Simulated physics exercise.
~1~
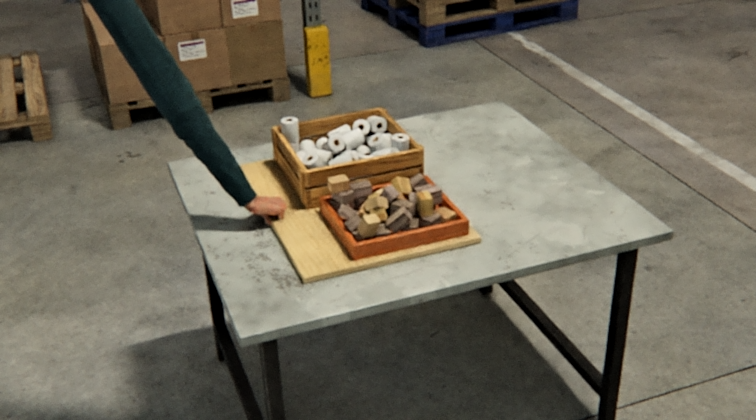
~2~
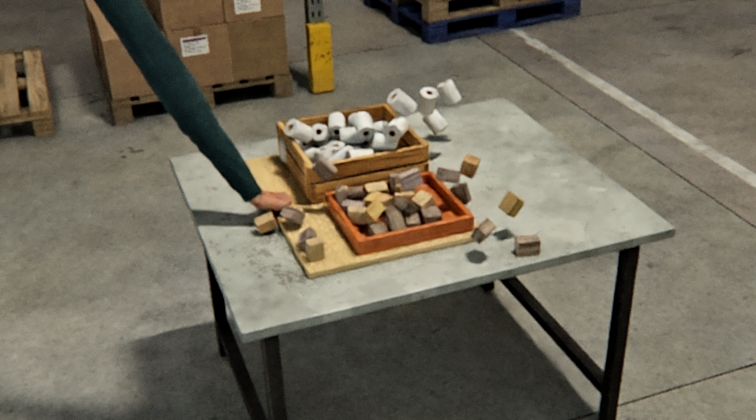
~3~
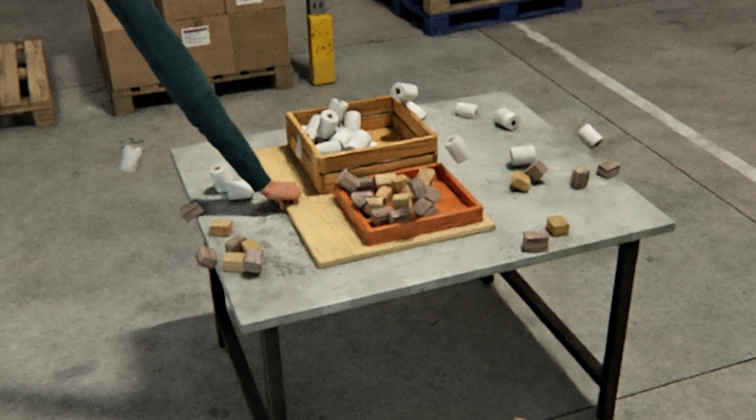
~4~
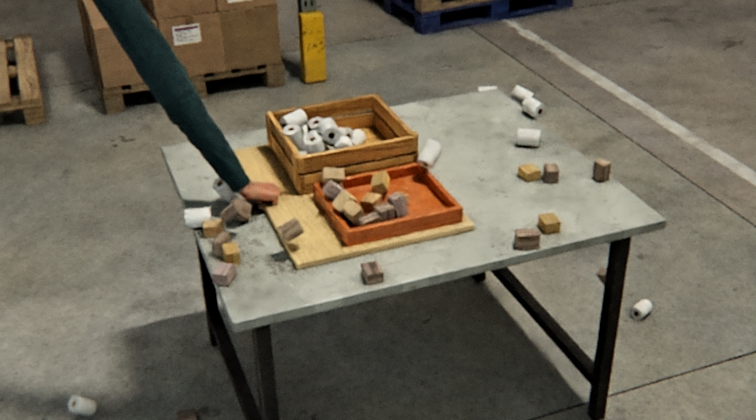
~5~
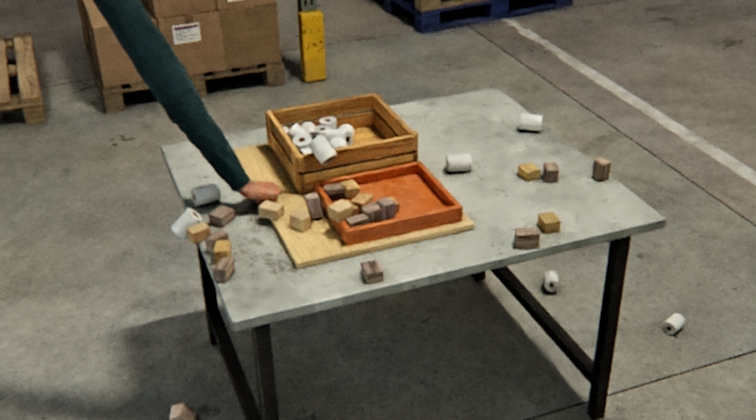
Wooden tub of white paper rolls and orange tub of wood blocks shaking side to side, spilling many across table and floor.
